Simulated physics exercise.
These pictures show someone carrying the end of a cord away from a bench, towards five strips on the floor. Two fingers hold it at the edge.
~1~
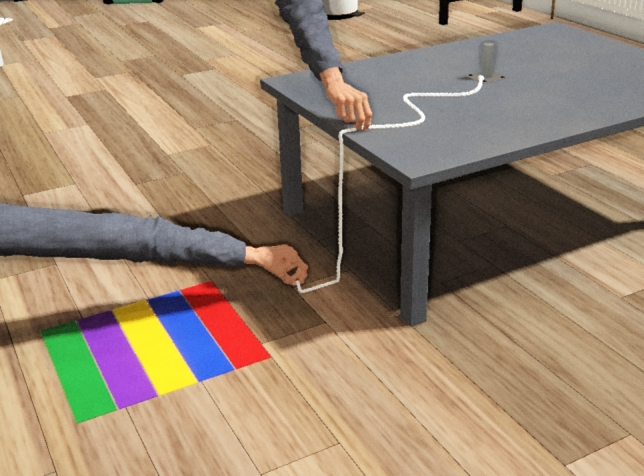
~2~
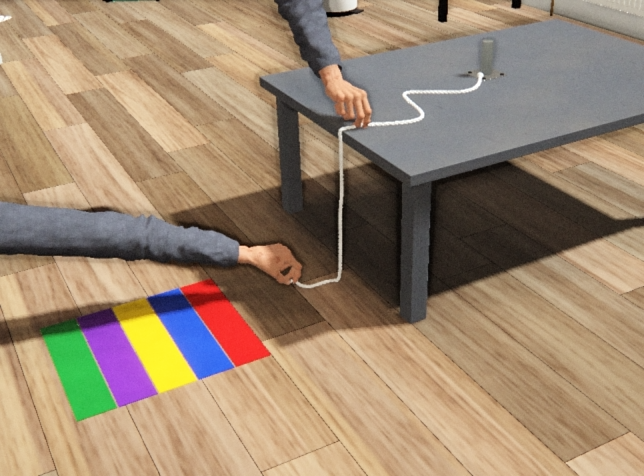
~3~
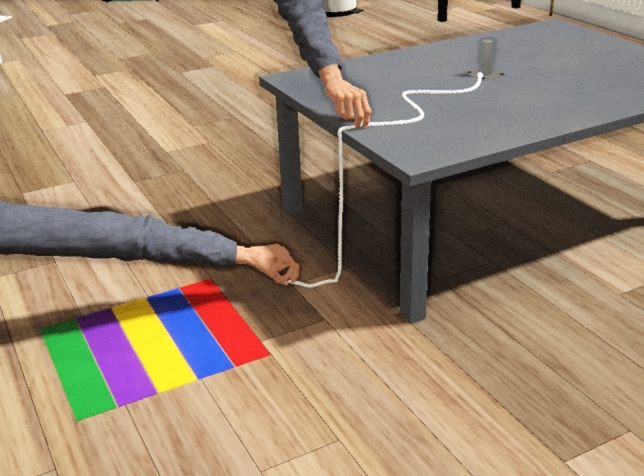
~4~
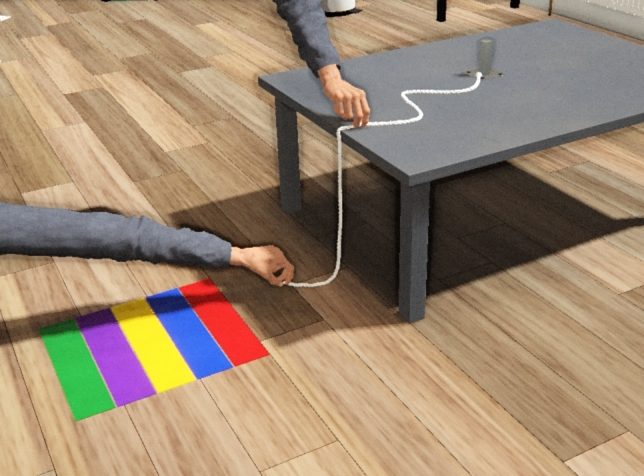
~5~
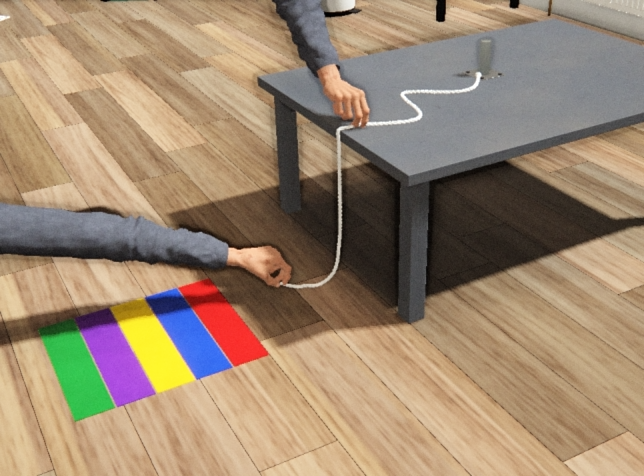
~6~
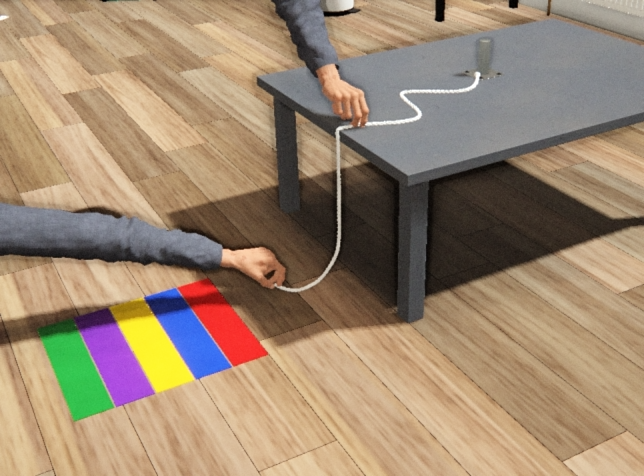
On a wooden floor beside a low grey table, one hand presses a white cord at the table's edge while another holds its end near five coloured strips. The lower hand moves slightly left, drawing the cord's low bend into a smoother curve, while the upper hand stays put.
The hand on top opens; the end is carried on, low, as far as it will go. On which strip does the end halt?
The end stops over the purple strip.
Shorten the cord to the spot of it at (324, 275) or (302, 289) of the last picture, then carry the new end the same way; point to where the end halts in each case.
In that order: (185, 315) and (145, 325).
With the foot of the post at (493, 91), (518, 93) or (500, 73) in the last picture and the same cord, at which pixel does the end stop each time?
The places are (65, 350), (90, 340) and (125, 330).
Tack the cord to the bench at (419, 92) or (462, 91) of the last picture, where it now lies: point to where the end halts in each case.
In that order: (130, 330) and (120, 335).
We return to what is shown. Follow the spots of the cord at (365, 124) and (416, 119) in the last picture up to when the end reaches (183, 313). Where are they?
About (322, 166), and the other about (337, 121).
Soon after, end near (183, 313); over blue.
Then, end near (134, 328); over yellow.
At full stretch, end near (105, 337); over purple. It gets as far as the purple strip.
